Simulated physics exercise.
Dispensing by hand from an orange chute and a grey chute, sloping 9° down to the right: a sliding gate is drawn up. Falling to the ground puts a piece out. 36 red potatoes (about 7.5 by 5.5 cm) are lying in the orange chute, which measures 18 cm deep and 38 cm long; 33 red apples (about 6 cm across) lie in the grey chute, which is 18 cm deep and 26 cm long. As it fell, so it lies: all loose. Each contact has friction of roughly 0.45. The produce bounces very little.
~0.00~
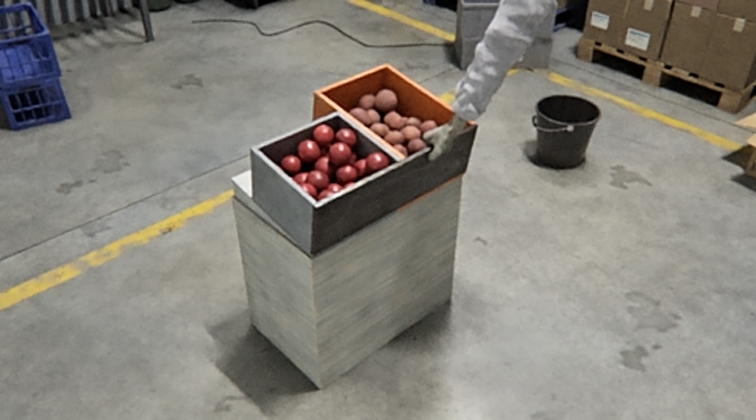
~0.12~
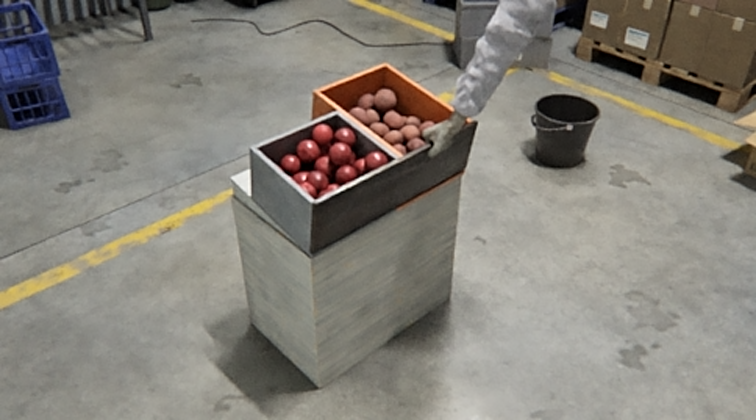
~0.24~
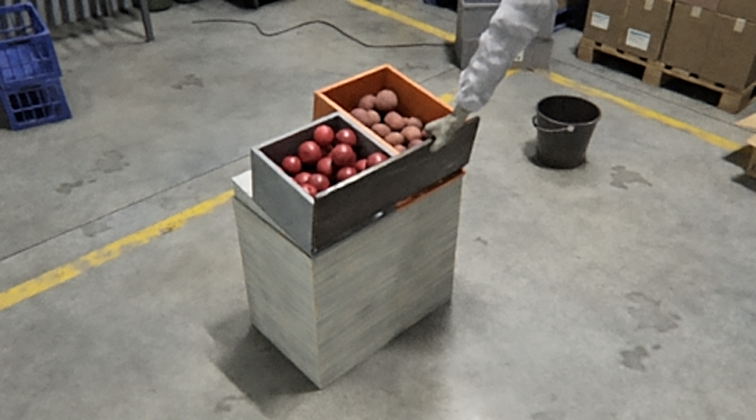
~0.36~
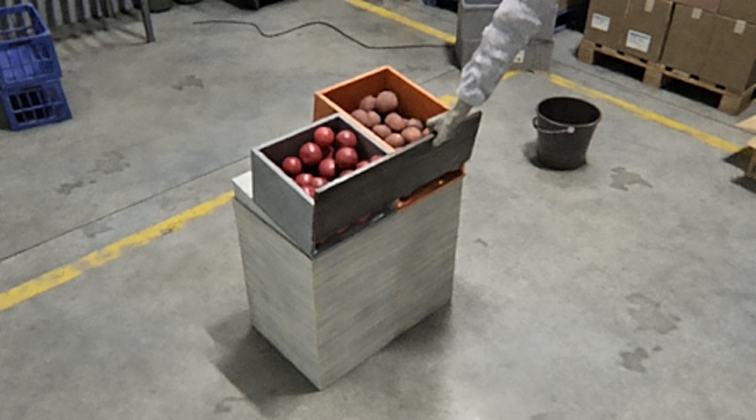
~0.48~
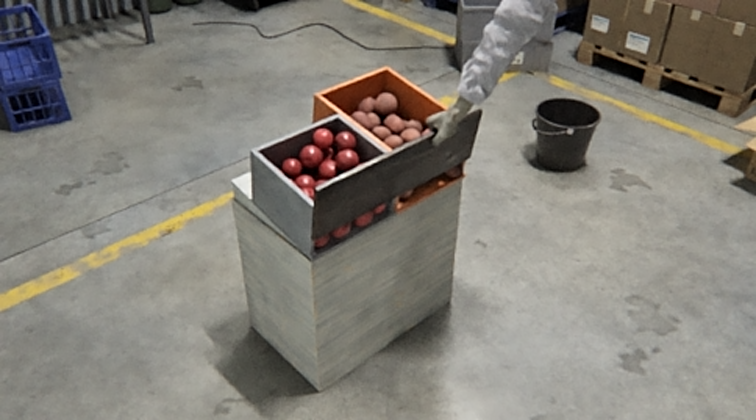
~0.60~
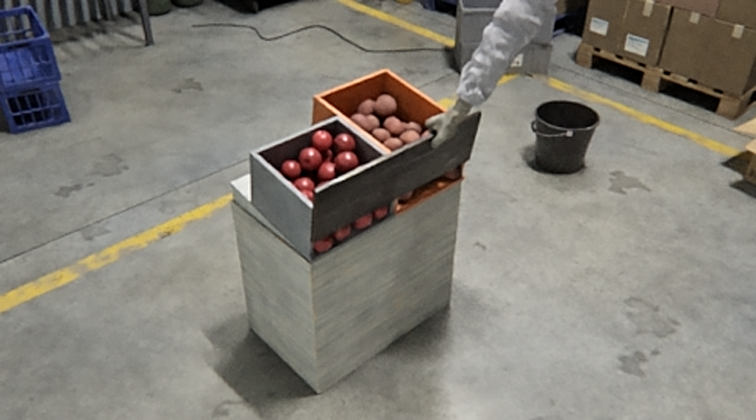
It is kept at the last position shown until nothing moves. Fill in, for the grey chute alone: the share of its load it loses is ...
Less than a sixth.
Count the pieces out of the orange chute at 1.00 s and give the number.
Roughly, out by then: Orange chute 0.
After 1.00 s, orange chute 36 in, 0 out and grey chute 31 in, 2 out.
After 1.50 s, orange chute 36 in, 0 out and grey chute 31 in, 2 out.
After 2.20 s, orange chute 36 in, 0 out and grey chute 31 in, 2 out.
Outcome (at 3.10 s), orange chute 36 in, 0 out and grey chute 31 in, 2 out. Asked share, 2 of 33, 6 per cent.
